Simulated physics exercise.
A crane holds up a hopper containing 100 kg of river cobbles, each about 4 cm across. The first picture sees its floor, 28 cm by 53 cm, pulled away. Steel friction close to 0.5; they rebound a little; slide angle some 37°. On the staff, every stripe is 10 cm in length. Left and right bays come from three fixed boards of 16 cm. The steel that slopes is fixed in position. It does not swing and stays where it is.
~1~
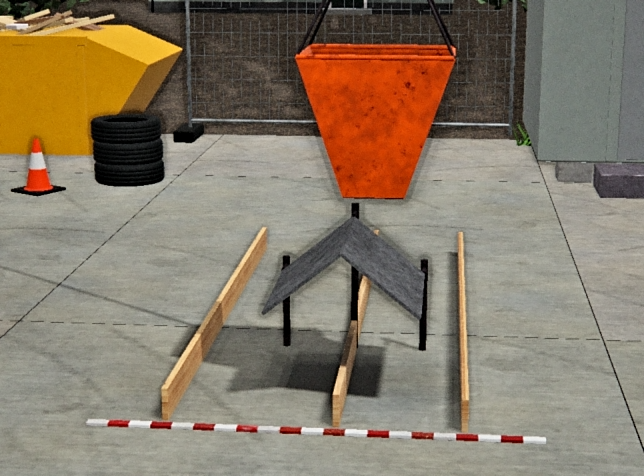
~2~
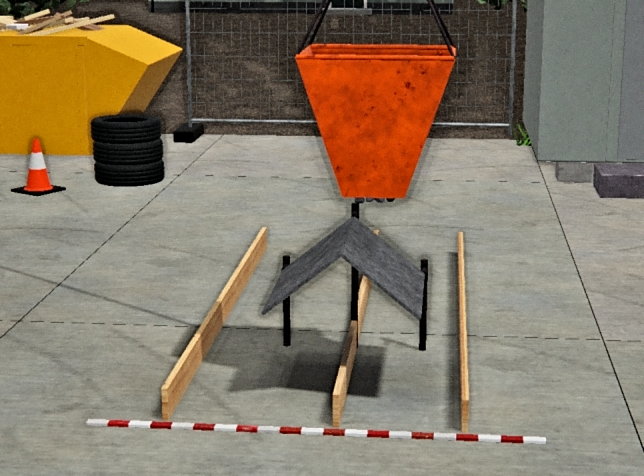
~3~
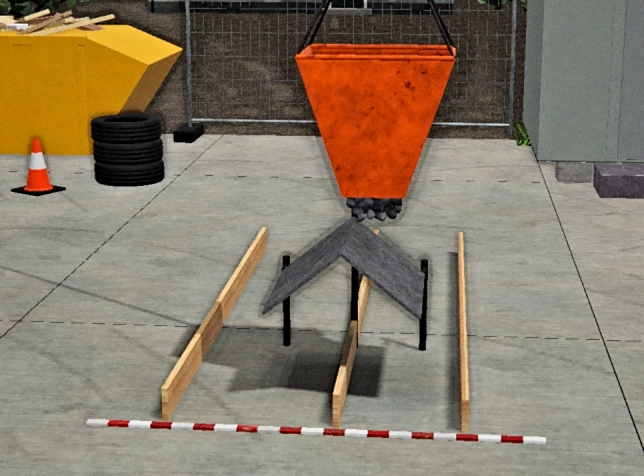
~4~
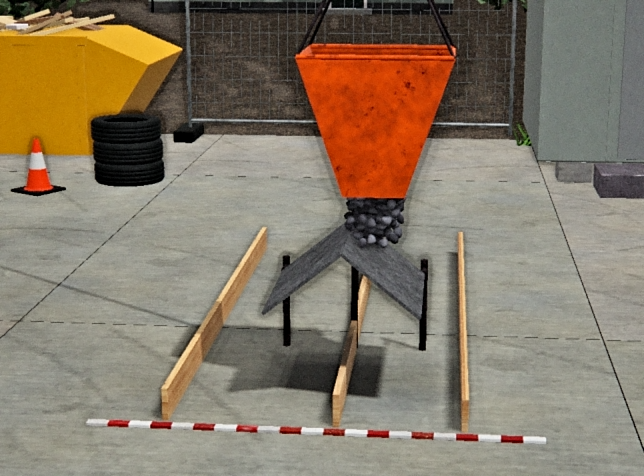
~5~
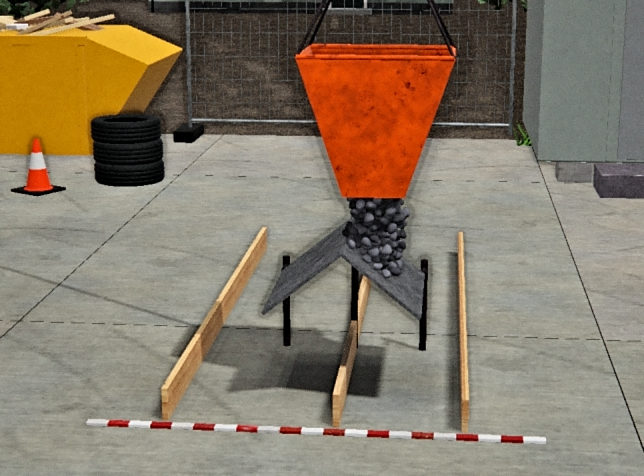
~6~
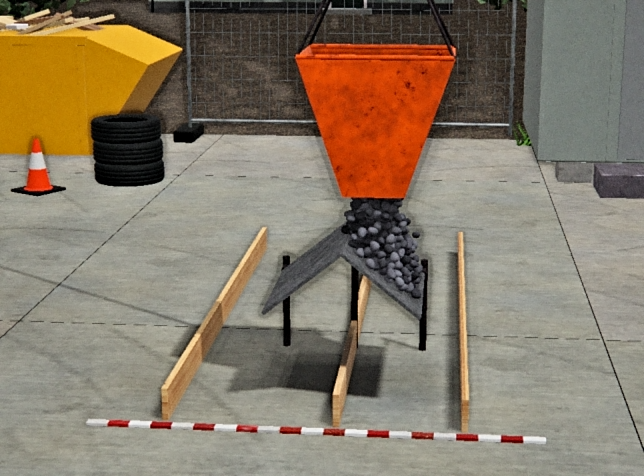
At the start, an orange hopper hangs empty-mouthed above a grey peaked board on black posts, with wooden planks standing on the concrete below. Dark rounded stones then emerge from its underside, drop onto the peak, and spread down the right slope in a thickening stream.
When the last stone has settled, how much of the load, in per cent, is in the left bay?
Roughly 2 in every hundred.
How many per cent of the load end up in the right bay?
20 %.
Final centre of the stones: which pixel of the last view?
Centre at rest: Around (512, 382).
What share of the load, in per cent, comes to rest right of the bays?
Roughly 75 per cent.
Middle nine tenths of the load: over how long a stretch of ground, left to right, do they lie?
Horizontal spread approx 110 cm.
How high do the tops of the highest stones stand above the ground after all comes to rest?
Height at rest: Around 12 cm.
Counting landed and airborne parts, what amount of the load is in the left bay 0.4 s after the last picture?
Some 0 per cent has got there by then.
Then, 0.4 s after the last picture, 0 % in the hopper, 36 % on the steel, 35 % falling or lying in the right bay, 29 % falling or lying right of the bays; the stones farthest right are at (558, 378).
Then, 0.8 s after the last picture, 0 % in the hopper, 1 % on the steel, 2 % falling or lying in the left bay, 25 % falling or lying in the right bay, 72 % falling or lying right of the bays.
Then, 1.4 s after the last picture, 0 % in the hopper, 2 % falling or lying in the left bay, 21 % falling or lying in the right bay, 77 % falling or lying right of the bays.
Then, 2.3 s after the last picture, 0 % in the hopper, 2 % falling or lying in the left bay, 21 % falling or lying in the right bay, 77 % falling or lying right of the bays.
Then, 4.2 s after the last picture, 0 % in the hopper, 2 % in the left bay, 21 % in the right bay, 77 % right of the bays.
